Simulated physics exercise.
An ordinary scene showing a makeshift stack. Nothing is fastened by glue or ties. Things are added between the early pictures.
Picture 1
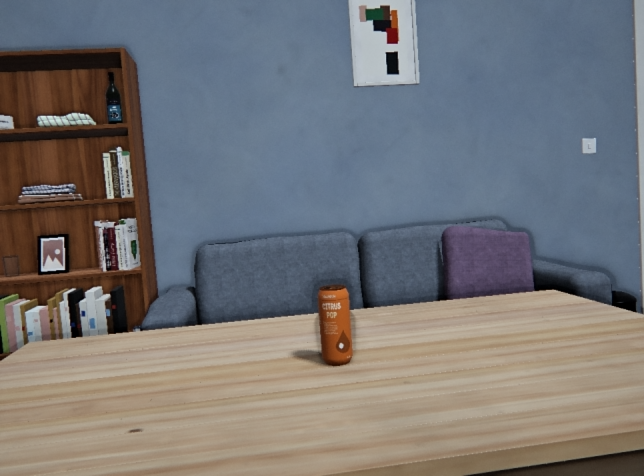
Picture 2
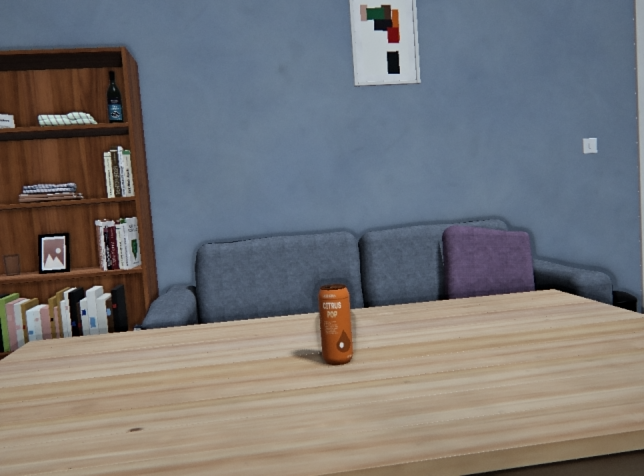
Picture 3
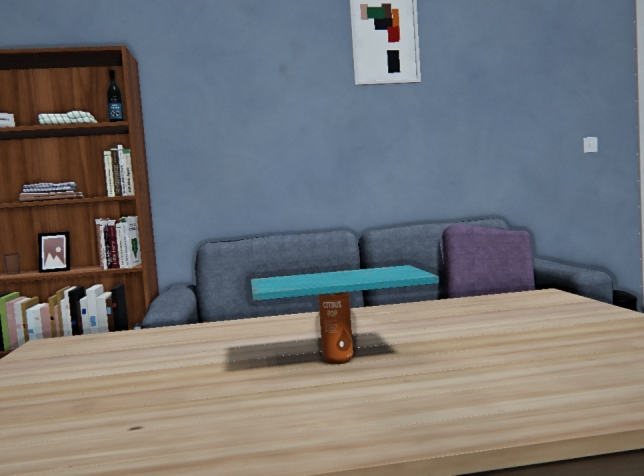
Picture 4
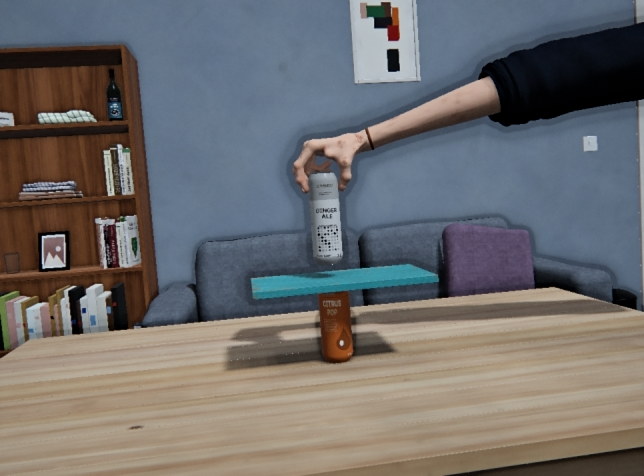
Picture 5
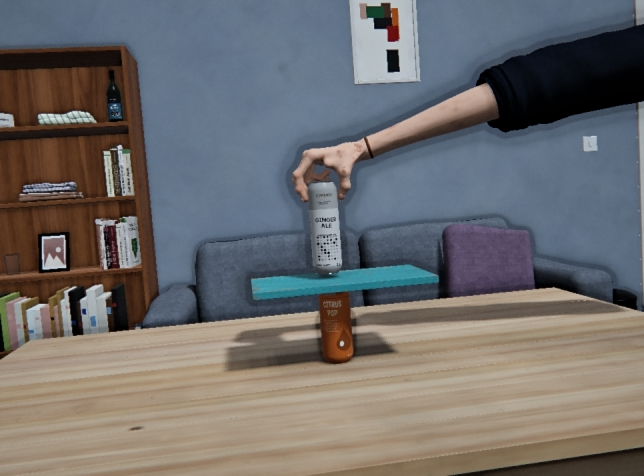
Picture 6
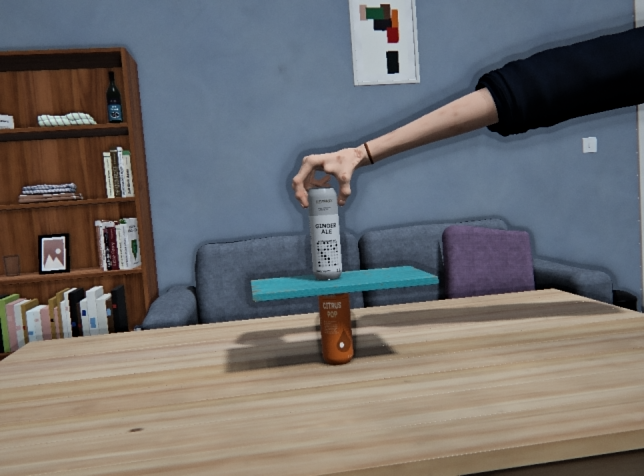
In a living room with a gray sofa and a bookshelf, an orange can stands alone on a wooden table. A flat teal board then appears across its top. A hand reaches in from the right, holding a white can, and lowers it onto the board, fingers still around it.
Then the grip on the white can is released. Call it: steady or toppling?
Steady.
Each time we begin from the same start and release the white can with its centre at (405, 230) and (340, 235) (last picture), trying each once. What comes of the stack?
Result of try one: Collapse; result of try two: No collapse.
Then, 0.70 s on from there, no change.
Then, 1.70 s on from there, white can resting near (325, 234).
In the end, all 3 unmoved. At the end, from the last picture's camera, white can near (325, 234). The stack holds.
